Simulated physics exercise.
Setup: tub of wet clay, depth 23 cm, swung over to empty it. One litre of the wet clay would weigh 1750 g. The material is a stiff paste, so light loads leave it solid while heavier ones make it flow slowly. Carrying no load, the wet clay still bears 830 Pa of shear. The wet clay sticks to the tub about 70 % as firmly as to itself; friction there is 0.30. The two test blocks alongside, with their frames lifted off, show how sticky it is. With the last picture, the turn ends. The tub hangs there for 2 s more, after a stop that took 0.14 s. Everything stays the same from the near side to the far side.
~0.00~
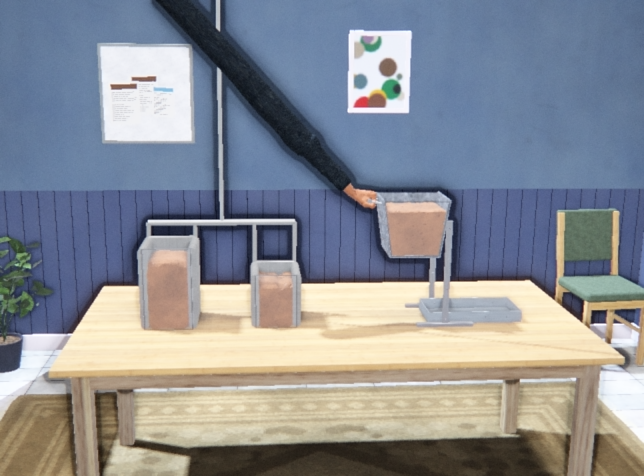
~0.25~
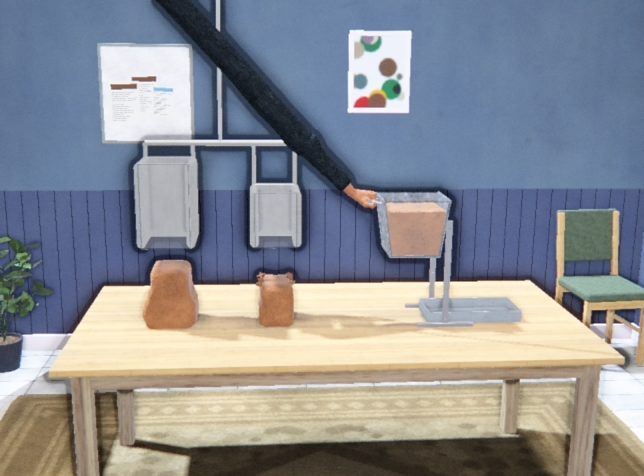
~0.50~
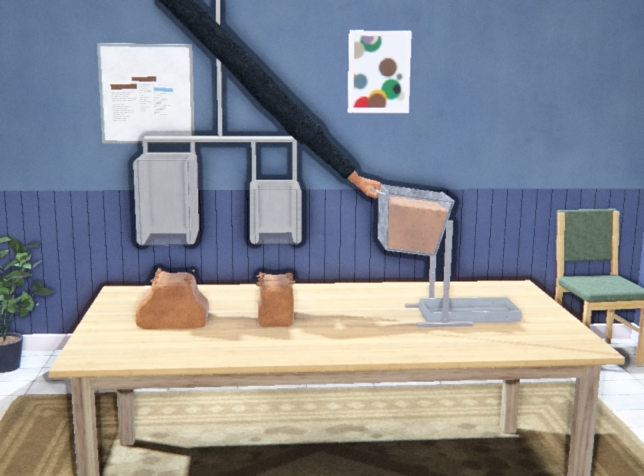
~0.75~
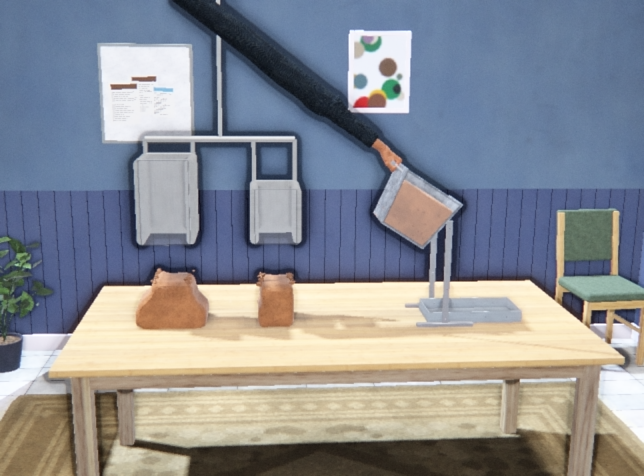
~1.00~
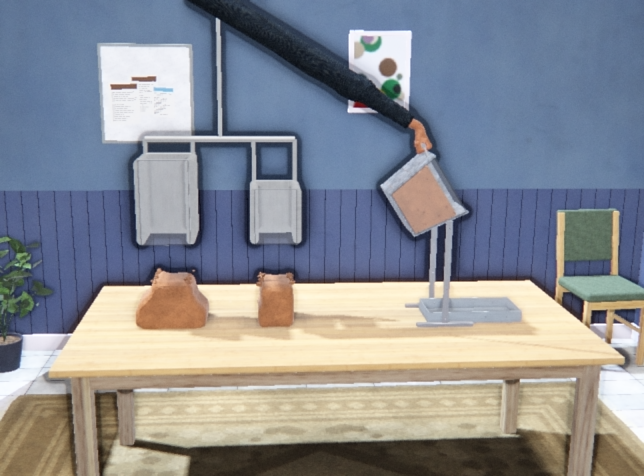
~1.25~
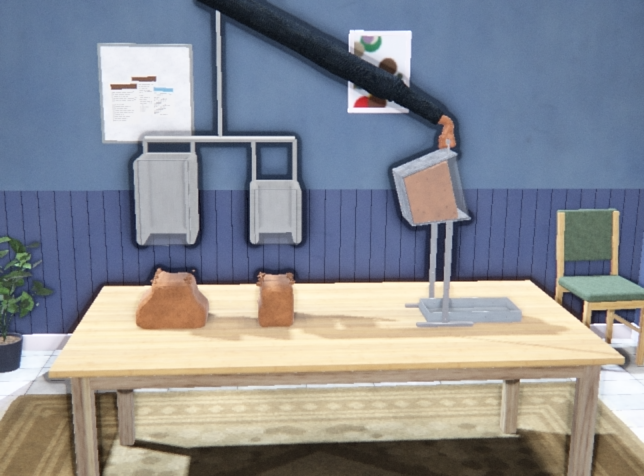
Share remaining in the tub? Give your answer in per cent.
Close to 100 %.
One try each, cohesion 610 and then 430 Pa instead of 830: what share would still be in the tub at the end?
Respectively 100 % and 75 %.
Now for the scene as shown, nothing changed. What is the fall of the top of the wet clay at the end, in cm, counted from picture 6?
Roughly 0 cm.
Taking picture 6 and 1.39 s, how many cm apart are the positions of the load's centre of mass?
Some 0 cm.
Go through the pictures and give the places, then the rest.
Handle-side rim at (385, 201), tilt 0 degrees; top of the wet clay at (437, 211); blocks stand 29 cm, 18 cm (left to right), in the first picture.
Handle-side rim at (385, 201), tilt 0 degrees; top of the wet clay at (437, 211); blocks stand 24 cm, 18 cm (left to right), in the second picture.
Handle-side rim at (389, 192), tilt 8 degrees; top of the wet clay at (394, 204); blocks stand 20 cm, 18 cm (left to right), in the third picture.
Handle-side rim at (409, 170), tilt 32 degrees; top of the wet clay at (407, 182); blocks stand 20 cm, 18 cm (left to right), in the fourth picture.
Handle-side rim at (436, 157), tilt 57 degrees; top of the wet clay at (426, 167); blocks stand 20 cm, 18 cm (left to right), in the fifth picture.
Handle-side rim at (457, 156), tilt 75 degrees; top of the wet clay at (444, 163); blocks stand 20 cm, 18 cm (left to right), in the sixth picture.
After 1.39 s, the tub is at 76 degrees and holds 100 %.
After 1.56 s, the tub is at 76 degrees and holds 100 %.
After 1.73 s, the tub is at 76 degrees and holds 100 %.
After 1.90 s, the tub is at 76 degrees and holds 100 %.
After 3.25 s, at the end, the tub is at 76 degrees and holds 100 %.
